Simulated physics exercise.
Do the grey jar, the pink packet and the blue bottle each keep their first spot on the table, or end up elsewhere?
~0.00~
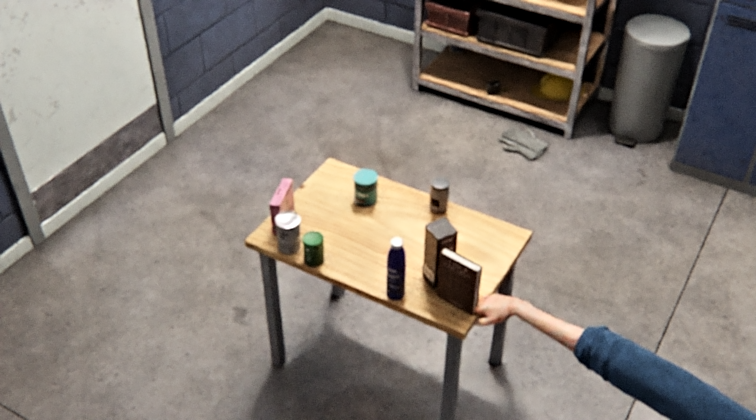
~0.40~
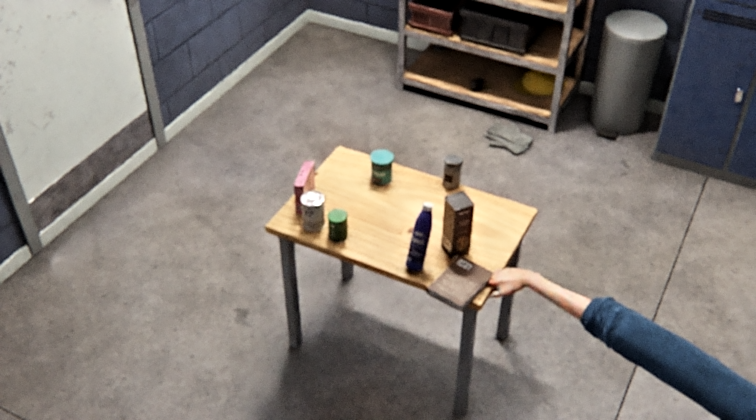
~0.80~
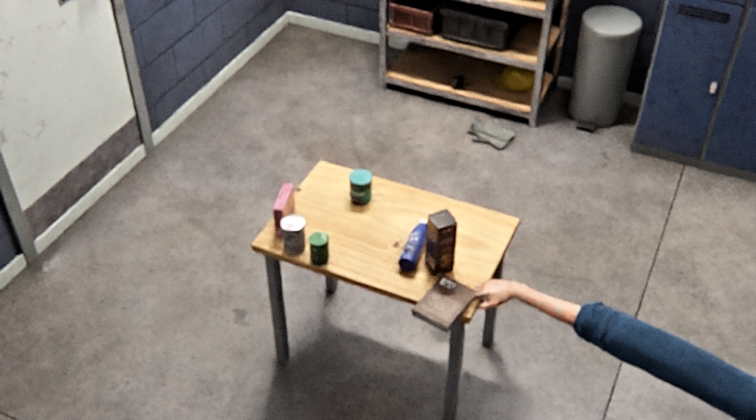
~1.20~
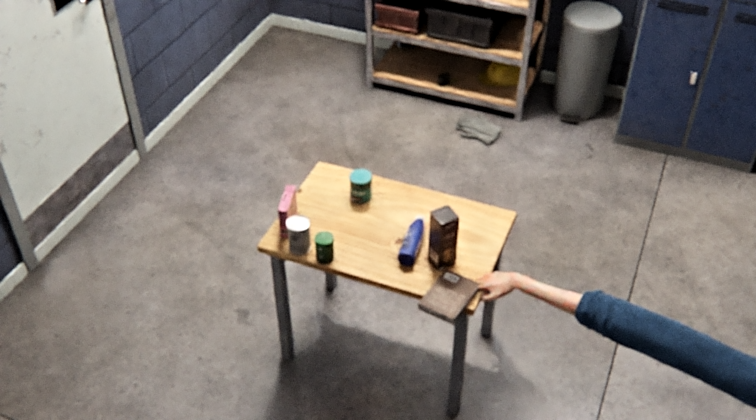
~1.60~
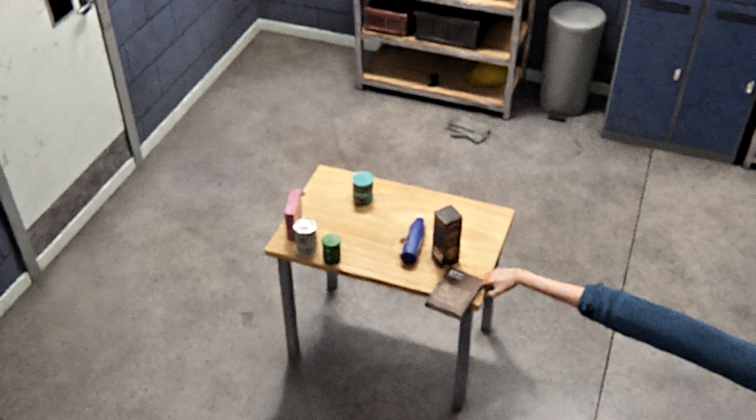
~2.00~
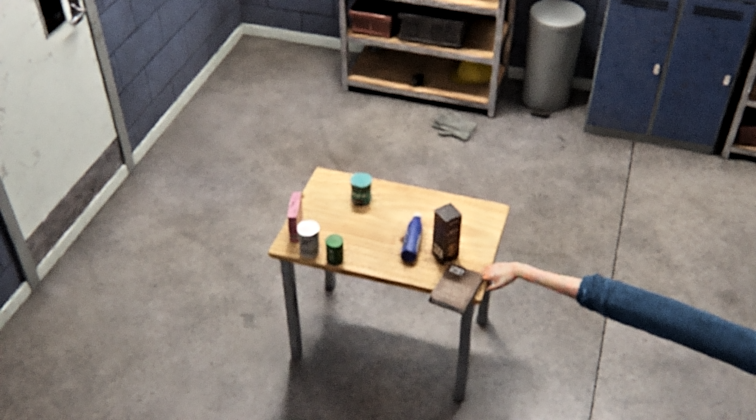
The pink packet keeps its place on the table. The grey jar is gone from the table, and the blue bottle ends up lying on its side away from its first spot.
